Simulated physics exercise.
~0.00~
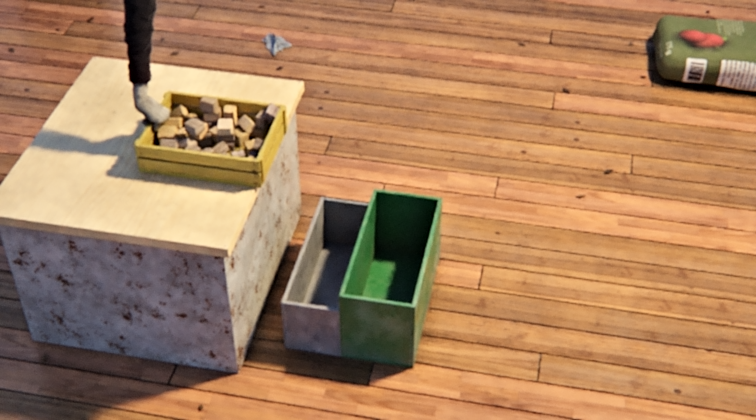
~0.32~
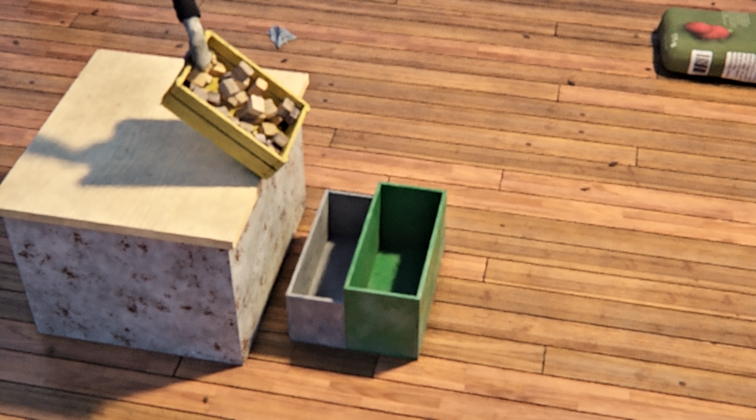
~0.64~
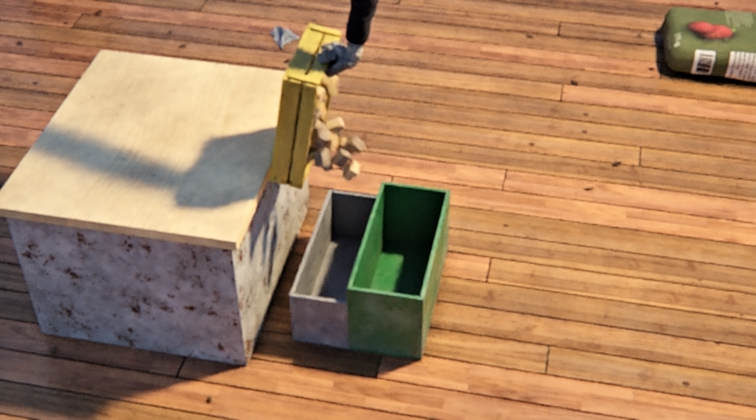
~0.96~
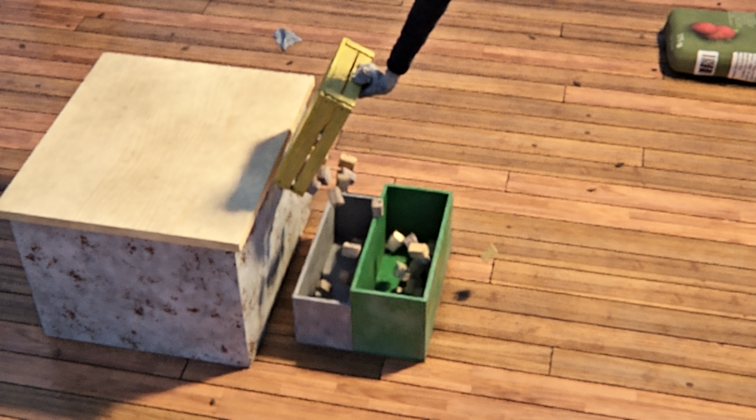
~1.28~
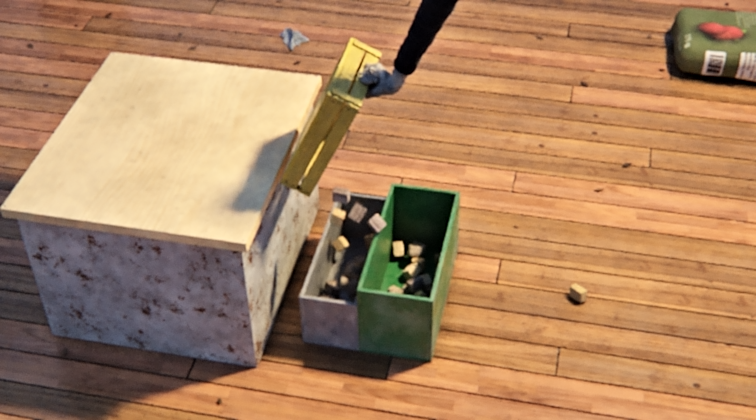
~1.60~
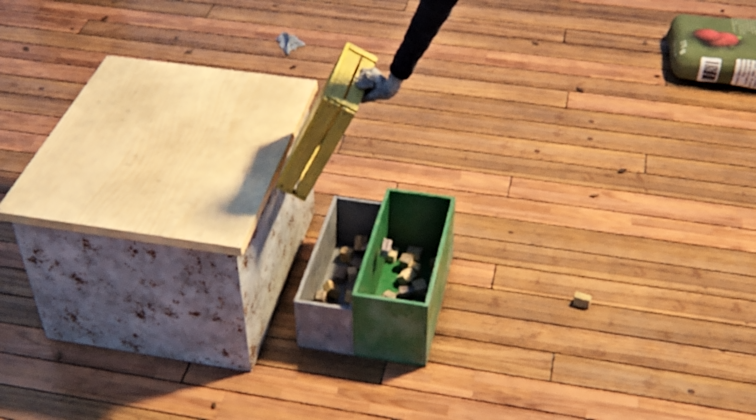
A yellow box tipped by a gloved hand spills wooden blocks into grey and green boxes, leaving one block on the floor.
